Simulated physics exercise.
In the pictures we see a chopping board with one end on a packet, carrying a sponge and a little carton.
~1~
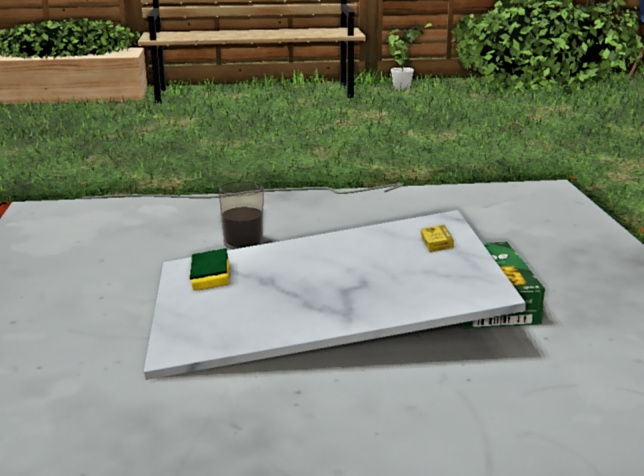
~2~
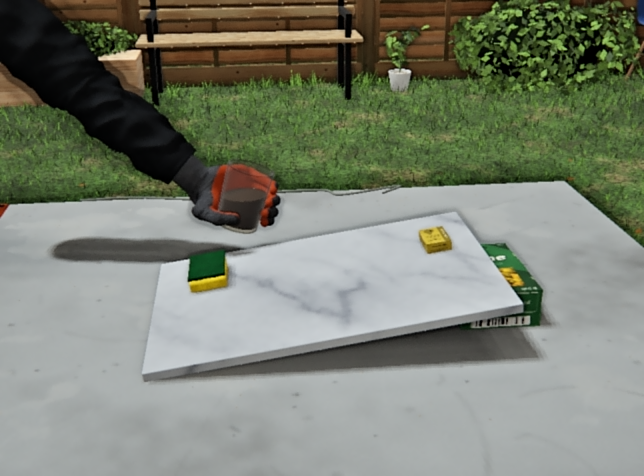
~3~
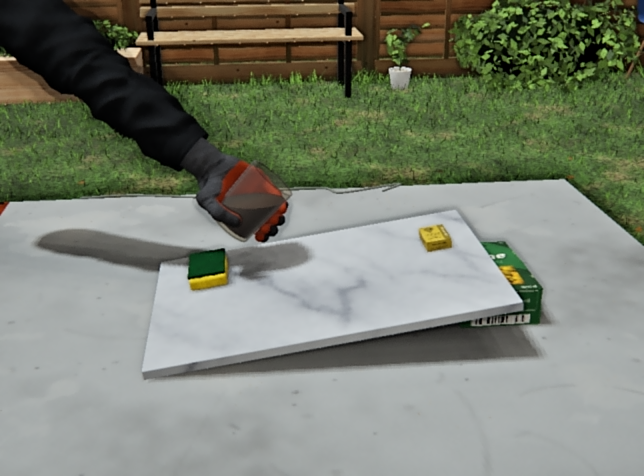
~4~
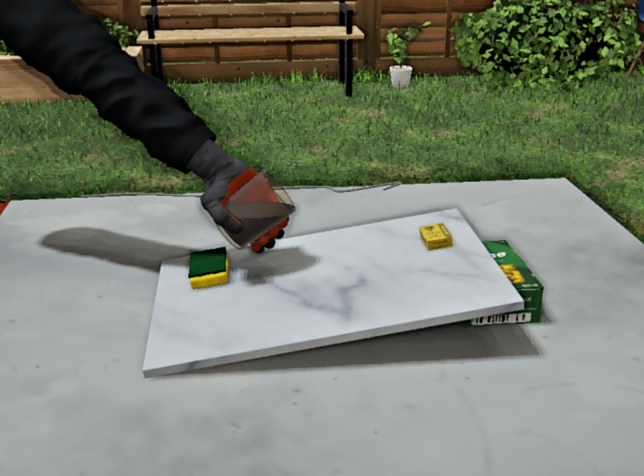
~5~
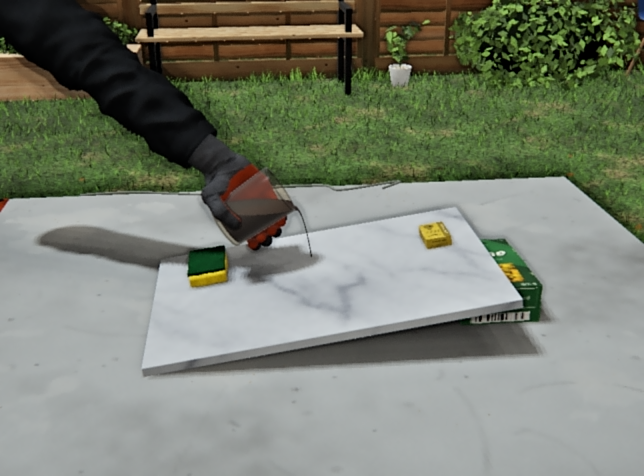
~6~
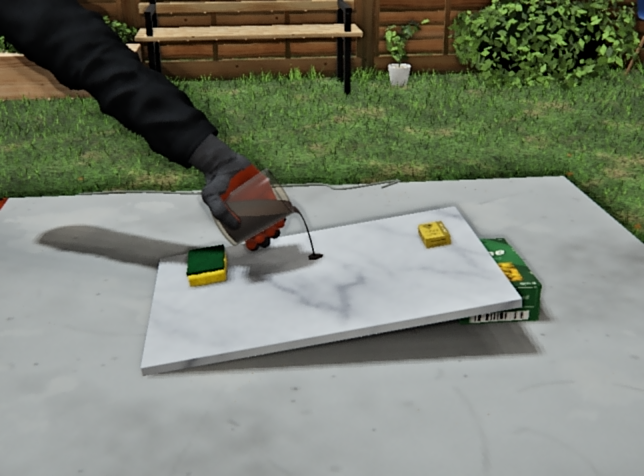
A gloved hand reached in from the left, lifted a glass of dark liquid and tilted it rightward, pouring a thin stream onto a sloping white board that held a sponge and a little yellow carton.
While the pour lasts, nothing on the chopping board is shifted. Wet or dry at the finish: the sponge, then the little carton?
On the left the sponge - wet; on the right the little carton - dry.
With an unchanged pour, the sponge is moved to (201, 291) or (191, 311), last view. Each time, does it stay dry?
Option one leaves it sitting in the spill; option two leaves it free of the spill.
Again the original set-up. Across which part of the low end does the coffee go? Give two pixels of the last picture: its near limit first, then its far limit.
Wet span: (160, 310) to (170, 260).
Soon after, it runs down to the left; the sponge is dry; the little carton is dry.
Later, it runs down to the left and off the end; the sponge is wet; the little carton is dry.
In the end, it runs down to the left and off the end; the sponge is wet; the little carton is dry.
